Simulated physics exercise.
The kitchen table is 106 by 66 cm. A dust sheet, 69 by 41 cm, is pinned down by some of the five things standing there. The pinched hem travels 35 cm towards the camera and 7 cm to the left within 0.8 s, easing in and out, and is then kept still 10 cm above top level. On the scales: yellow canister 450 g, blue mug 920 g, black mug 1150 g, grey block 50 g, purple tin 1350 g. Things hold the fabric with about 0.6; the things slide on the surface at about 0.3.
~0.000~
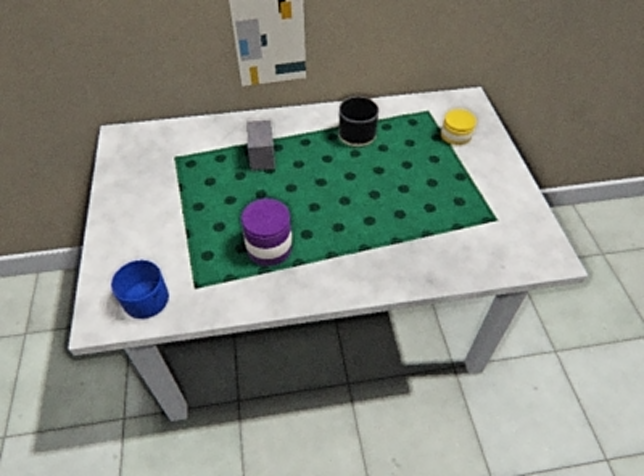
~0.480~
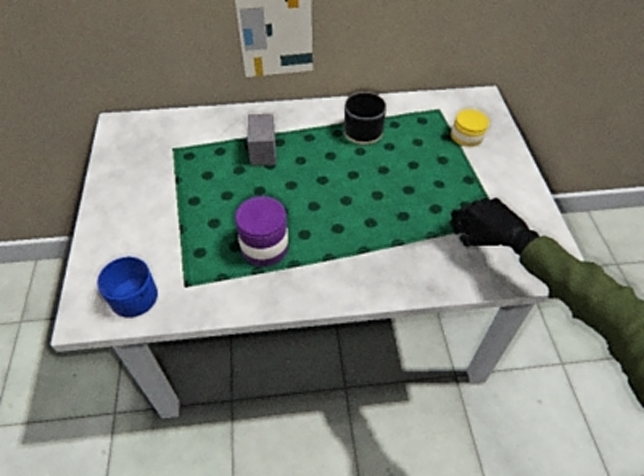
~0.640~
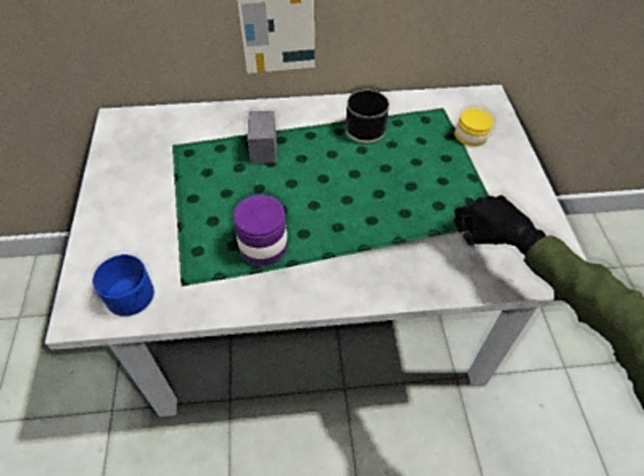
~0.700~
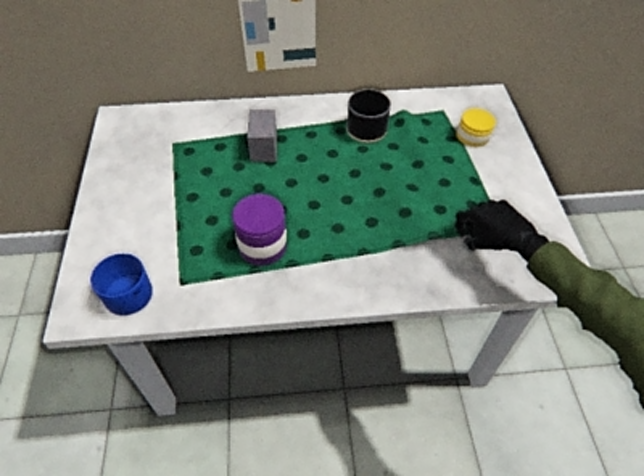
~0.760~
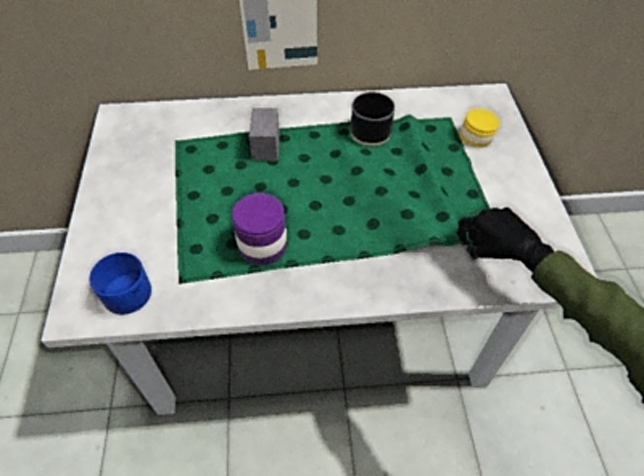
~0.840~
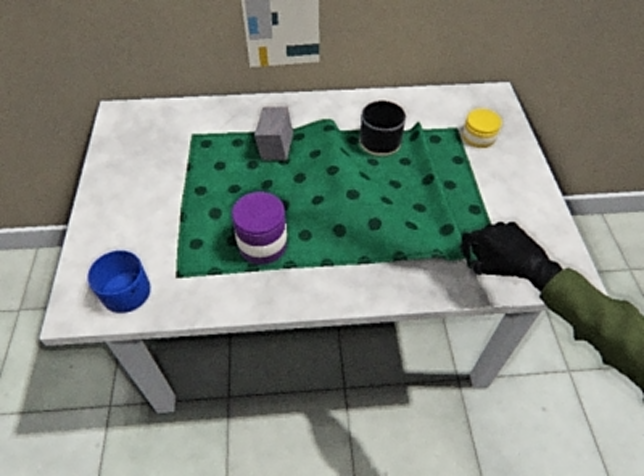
A black-gloved hand reaching in and tugging a dotted green cloth, wrinkling it and shifting the grey block and black mug slightly.
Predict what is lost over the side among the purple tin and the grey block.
Result: Purple tin stays on, grey block keeps to the top.
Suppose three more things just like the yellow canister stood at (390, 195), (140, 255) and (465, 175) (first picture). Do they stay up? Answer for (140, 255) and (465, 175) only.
In turn: Stays up, stays up.
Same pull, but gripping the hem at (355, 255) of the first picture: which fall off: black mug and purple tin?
In that case: Black mug remains, purple tin falls off.
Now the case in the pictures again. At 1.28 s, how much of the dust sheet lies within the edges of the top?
Some 80 per cent of it.
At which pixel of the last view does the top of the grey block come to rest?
Around (375, 189).
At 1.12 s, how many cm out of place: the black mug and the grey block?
Black mug 25 cm, grey block 20 cm.
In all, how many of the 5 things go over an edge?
0 of them.
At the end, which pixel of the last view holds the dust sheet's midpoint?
Around (399, 257).
At 1.0 s, 100 % of the dust sheet is still over the top; grey block 11 cm off its start, black mug 15 cm off its start.
At 1.1 s, 90 % of the dust sheet is still over the top; grey block 19 cm off its start, purple tin 5 cm off its start, black mug 24 cm off its start.
At 1.3 s, 80 % of the dust sheet is still over the top; grey block 29 cm off its start at (365, 180), purple tin 11 cm off its start at (301, 242), black mug 34 cm off its start at (436, 207).
At 1.4 s, 70 % of the dust sheet is still over the top; grey block 32 cm off its start, purple tin 14 cm off its start, black mug 39 cm off its start.
At 3.0 s, 70 % of the dust sheet is still over the top; grey block 32 cm off its start at (375, 189), purple tin 14 cm off its start at (311, 254), black mug 39 cm off its start at (448, 226), yellow canister 1 cm off its start at (485, 120).
